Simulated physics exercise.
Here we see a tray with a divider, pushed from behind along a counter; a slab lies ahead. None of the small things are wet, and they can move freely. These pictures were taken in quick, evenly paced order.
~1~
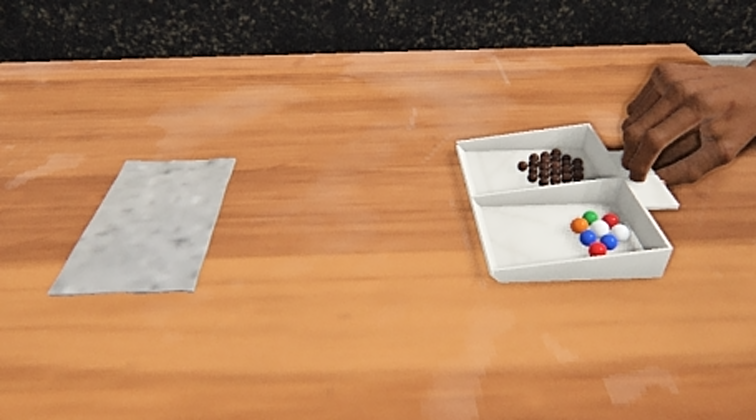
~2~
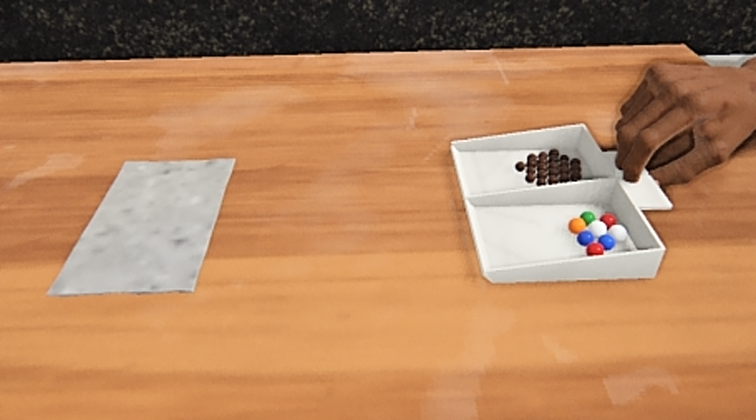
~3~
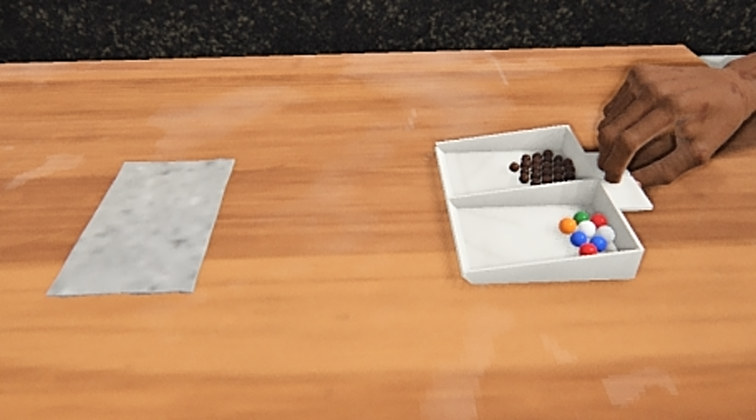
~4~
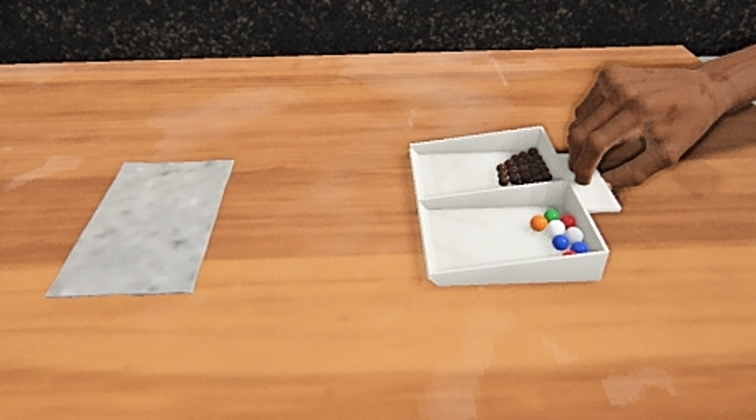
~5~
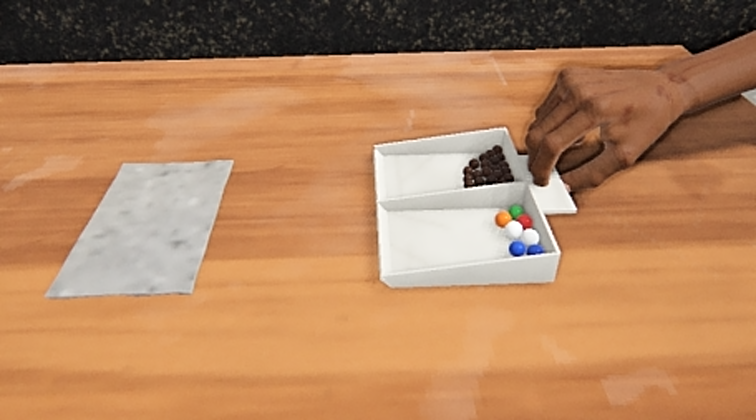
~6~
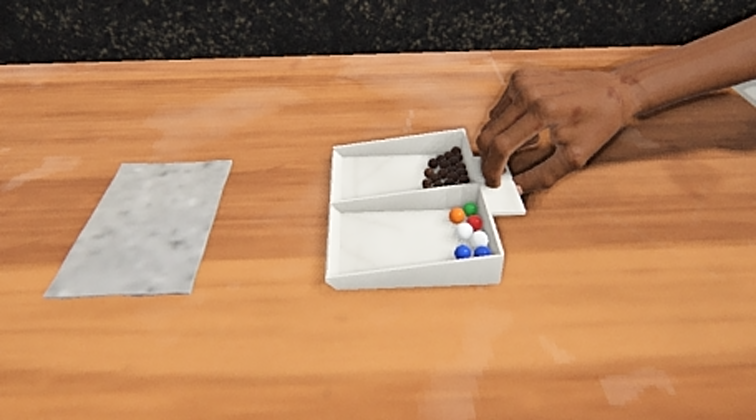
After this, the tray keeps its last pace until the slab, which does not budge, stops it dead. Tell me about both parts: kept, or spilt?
Final state - the front batch overflows partly, the back batch overflows partly.
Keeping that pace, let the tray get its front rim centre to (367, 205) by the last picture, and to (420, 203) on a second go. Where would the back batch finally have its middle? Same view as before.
Roughly (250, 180), then (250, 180).
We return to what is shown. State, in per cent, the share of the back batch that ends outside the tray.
About 30 per cent of it.
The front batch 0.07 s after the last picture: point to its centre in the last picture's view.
(404, 239), roughly.
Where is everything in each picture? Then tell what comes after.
In the first picture, front rim (471, 200), at rest; slab (138, 250); front batch (599, 230), a few glass marbles; back batch (555, 167), a few chocolate balls.
In the second picture, front rim (465, 200), hardly any of the way covered; back batch (553, 167).
In the third picture, front rim (447, 201), about a tenth of the way covered; front batch (586, 230).
In the fourth picture, front rim (418, 203), roughly a quarter of the way covered; back batch (523, 171).
In the fifth picture, front rim (377, 205), roughly a third of the way covered; front batch (530, 238).
In the sixth picture, front rim (330, 206), roughly half of the way covered; slab (134, 252); front batch (479, 240); back batch (453, 178).
Then, 0.07 s later than the last frame, tray still sliding, front rim near (275, 208); front batch all inside; back batch all inside.
Then, 0.25 s later than the last frame, tray stopped at the slab; front batch all inside, moved towards the front rim; back batch all inside, moved towards the front rim.
Then, 0.46 s later than the last frame, tray stopped at the slab; front batch roughly two thirds out of the tray; back batch roughly a quarter out of the tray.
When it is over, tray stopped at the slab; front batch roughly two thirds out of the tray; back batch roughly a quarter out of the tray.
